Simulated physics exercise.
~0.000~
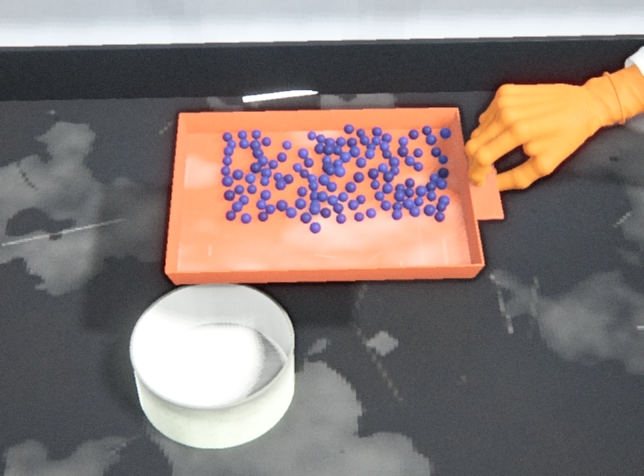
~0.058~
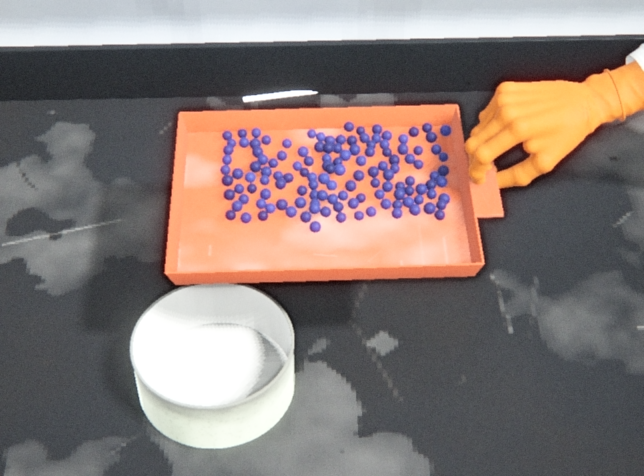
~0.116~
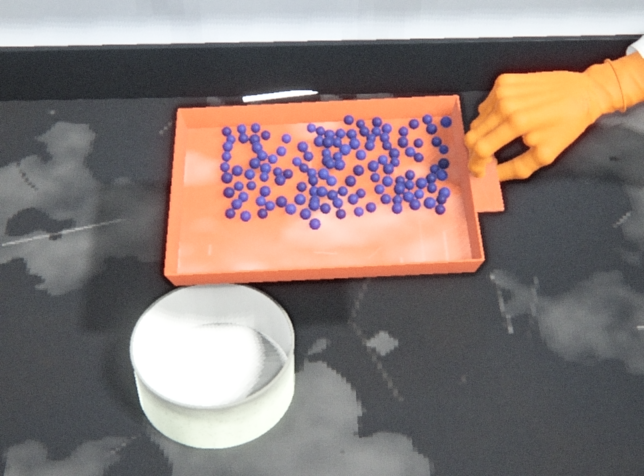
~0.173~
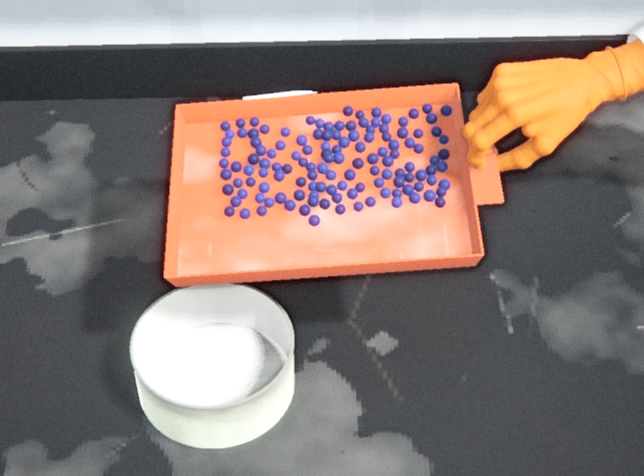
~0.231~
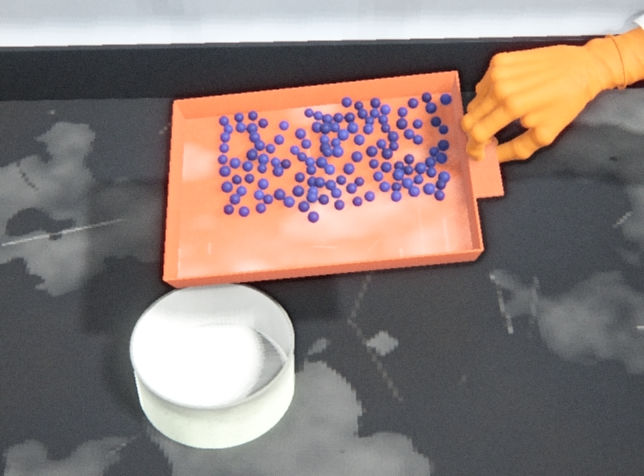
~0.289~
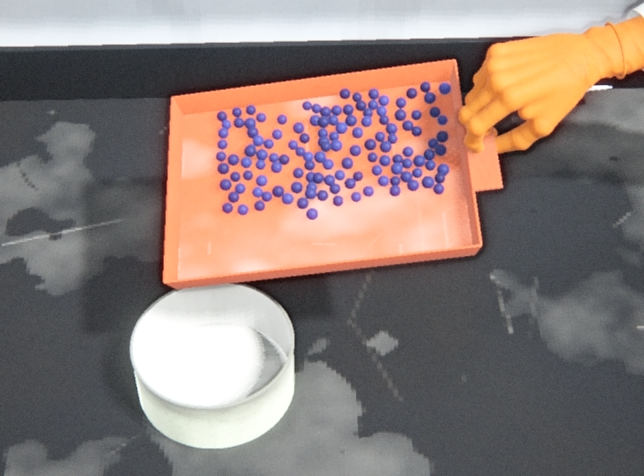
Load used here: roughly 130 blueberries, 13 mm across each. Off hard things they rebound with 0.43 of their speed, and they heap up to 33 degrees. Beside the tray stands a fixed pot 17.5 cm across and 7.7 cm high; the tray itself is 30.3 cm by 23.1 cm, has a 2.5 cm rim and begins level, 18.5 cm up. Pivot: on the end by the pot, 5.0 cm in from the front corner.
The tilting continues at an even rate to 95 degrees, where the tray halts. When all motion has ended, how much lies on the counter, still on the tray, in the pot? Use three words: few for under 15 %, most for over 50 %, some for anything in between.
Counter: Few; tray: Few; pot: Most.
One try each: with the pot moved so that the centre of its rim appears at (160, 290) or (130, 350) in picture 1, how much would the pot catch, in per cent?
Spot one: Some 10 per cent; spot two: Some 85 per cent.
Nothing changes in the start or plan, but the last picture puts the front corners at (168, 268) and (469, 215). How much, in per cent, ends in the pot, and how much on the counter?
Pot: 5, counter: 95.
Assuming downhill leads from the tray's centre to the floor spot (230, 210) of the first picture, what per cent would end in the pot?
Roughly 10 percent of them.
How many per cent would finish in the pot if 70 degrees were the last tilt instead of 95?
About 20 in a hundred would end up in the pot.
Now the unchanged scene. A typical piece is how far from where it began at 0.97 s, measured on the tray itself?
It has moved some 15 cm from its start.
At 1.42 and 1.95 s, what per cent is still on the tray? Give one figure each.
Close to 90 at the first time and 5 at the second.
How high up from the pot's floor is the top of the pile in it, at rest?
4.0 cm.
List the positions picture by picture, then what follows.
The first frame shows tray tilt 0 degrees, front corners at (173, 267) and (476, 260); middle of the pieces at (340, 172); pot at (212, 341).
The second frame shows tray tilt 1 degrees, front corners at (173, 268) and (476, 259); middle of the pieces at (340, 170).
The third frame shows tray tilt 3 degrees, front corners at (173, 269) and (476, 255), lowest corner left front; middle of the pieces at (340, 165).
The fourth frame shows tray tilt 6 degrees, front corners at (172, 271) and (475, 250), lowest corner left front; middle of the pieces at (339, 158).
The fifth frame shows tray tilt 10 degrees, front corners at (171, 273) and (475, 245), lowest corner left front; middle of the pieces at (338, 152).
The sixth frame shows tray tilt 13 degrees, front corners at (171, 276) and (474, 240), lowest corner left front; middle of the pieces at (336, 146); pot at (212, 341). Its pace works out near 55 degrees a second.
After 0.97 s, tilt 51 degrees; the tray holds 100 %, the pot 0 %.
After 1.42 s, tilt 77 degrees; the tray holds 90 %, the pot 5 %.
After 1.95 s, tilt 95 degrees; the tray holds 5 %, the pot 85 %.
In the end, at 2.9 s, counter 5 %, tray 0 %, pot 95 %.
